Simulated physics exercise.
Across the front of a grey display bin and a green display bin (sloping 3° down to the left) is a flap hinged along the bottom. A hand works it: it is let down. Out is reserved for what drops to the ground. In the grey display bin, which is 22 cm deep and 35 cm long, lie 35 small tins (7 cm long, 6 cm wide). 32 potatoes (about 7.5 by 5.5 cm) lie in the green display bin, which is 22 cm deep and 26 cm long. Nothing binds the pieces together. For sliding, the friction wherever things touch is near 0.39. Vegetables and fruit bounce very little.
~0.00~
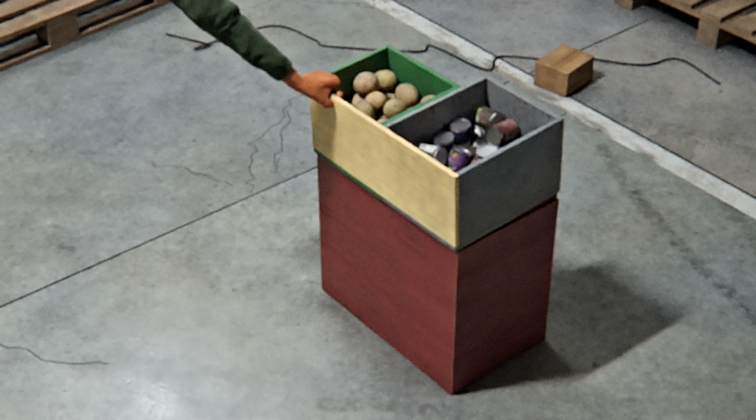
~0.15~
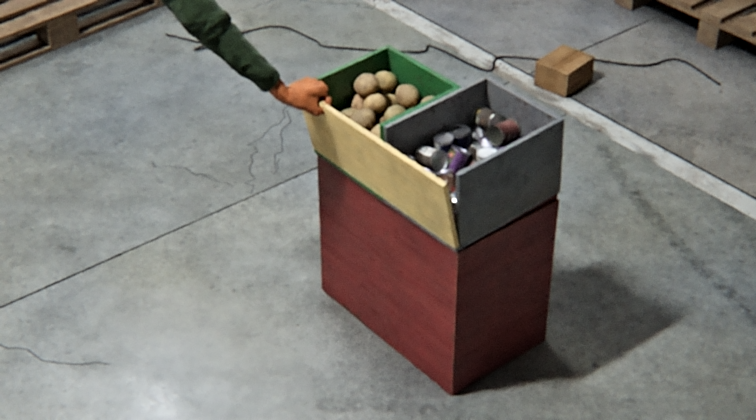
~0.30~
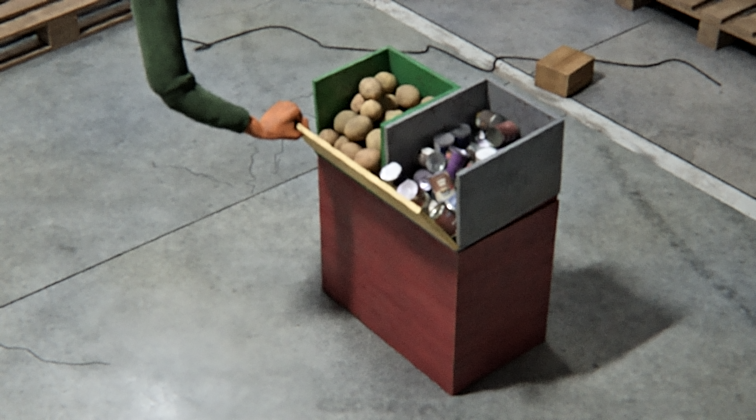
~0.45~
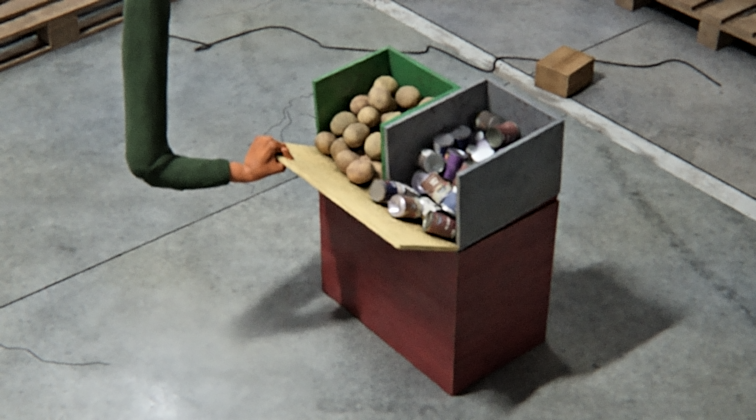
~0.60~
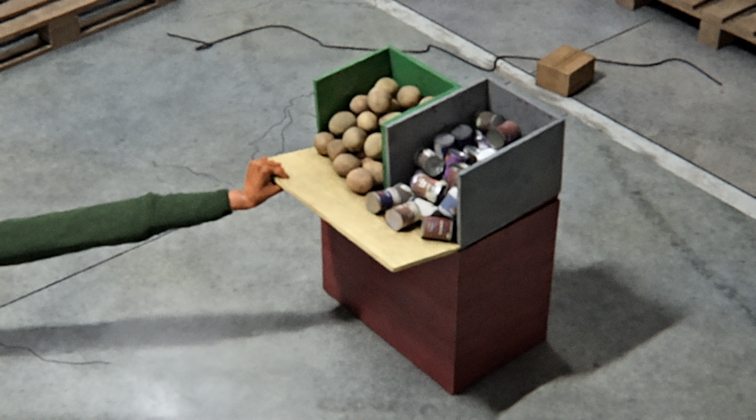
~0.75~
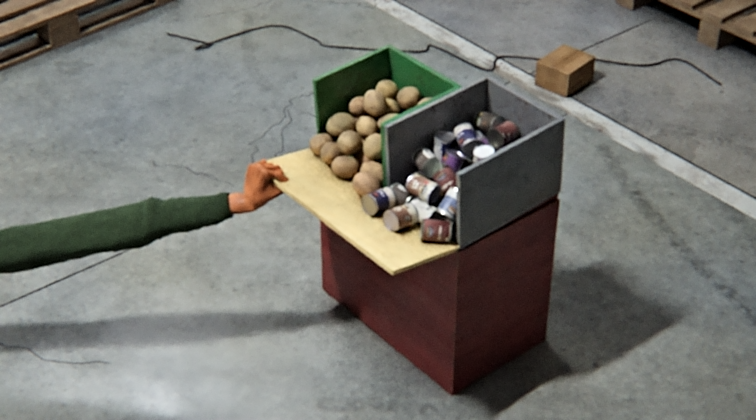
At the start, a hand holds the upright pale yellow flap across the front of a green bin of round, brown objects and a grey bin of small tins. The hand lowers the flap outward until it is nearly level, while the objects and tins slide and roll forward onto it. They then barely shift as the hand keeps hold of the flap's edge.
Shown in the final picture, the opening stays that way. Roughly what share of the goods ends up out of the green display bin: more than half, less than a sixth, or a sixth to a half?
The loss is below a sixth.
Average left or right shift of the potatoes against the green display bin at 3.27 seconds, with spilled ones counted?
About 2 cm left.
After 1.15 s, 0 of 35 out of the grey display bin and 0 of 32 out of the green display bin.
After 1.66 s, 0 of 35 out of the grey display bin and 0 of 32 out of the green display bin.
After 2.36 s, 0 of 35 out of the grey display bin and 0 of 32 out of the green display bin.
When it is over (at 3.27 s), 0 of 35 out of the grey display bin and 0 of 32 out of the green display bin. Asked share, 0 of 32, 0 per cent.
